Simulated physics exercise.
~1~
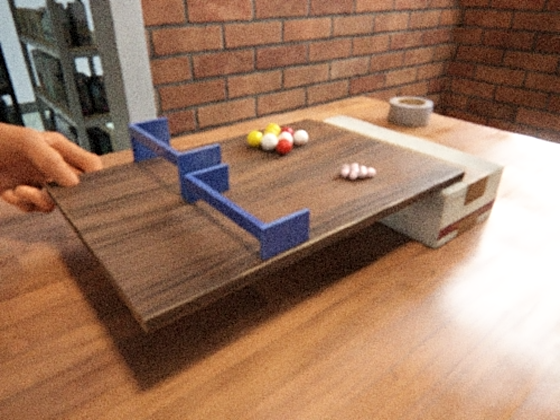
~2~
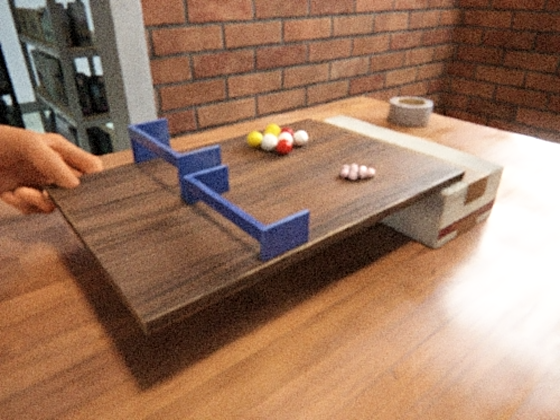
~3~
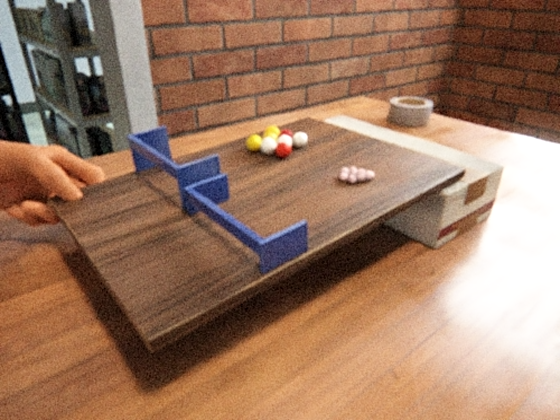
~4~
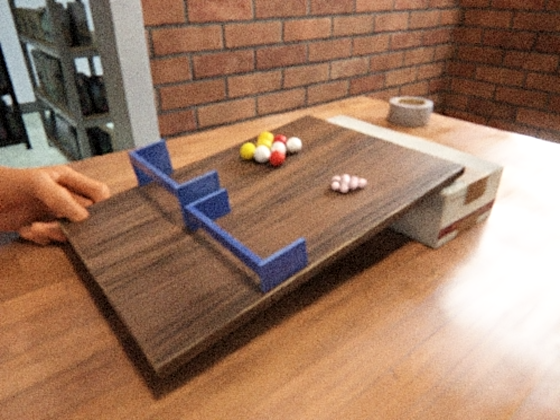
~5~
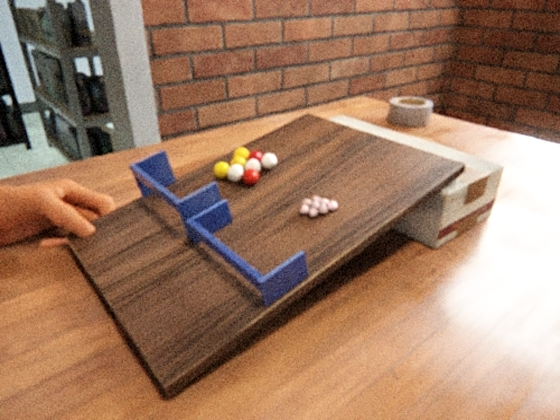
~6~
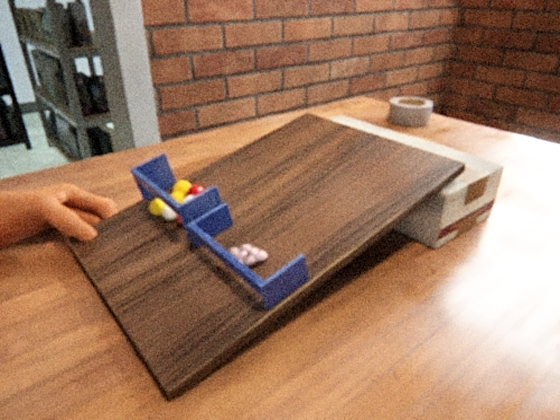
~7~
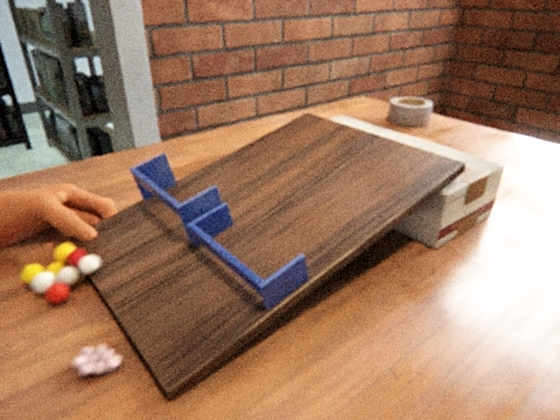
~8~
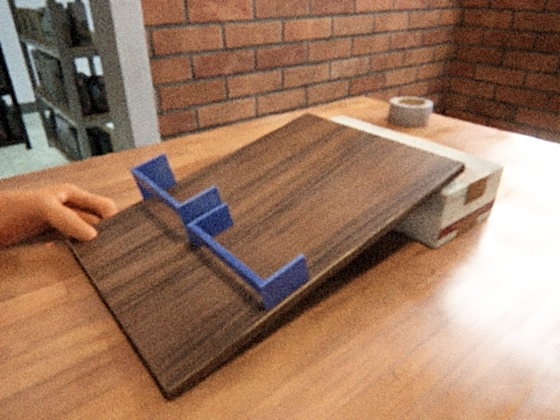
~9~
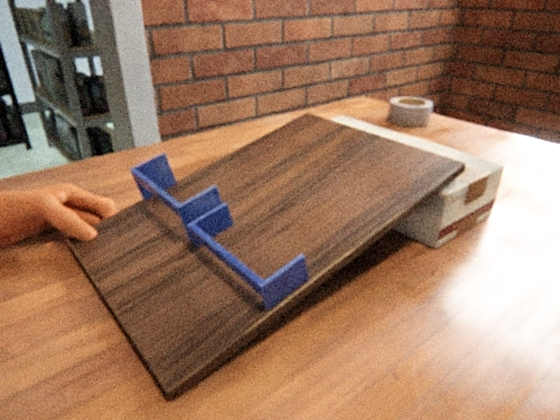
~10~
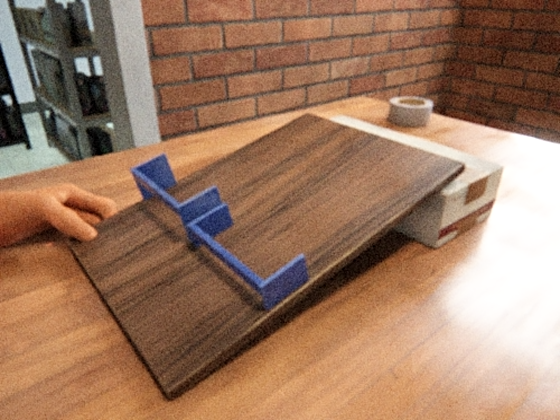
The video shows a hand lowering the left end of a wooden board propped on a block until it slopes to the table; a group of colourful balls and a cluster of small pinkish ones roll down, pass under two blue barriers, and leave the view, the board staying tilted.
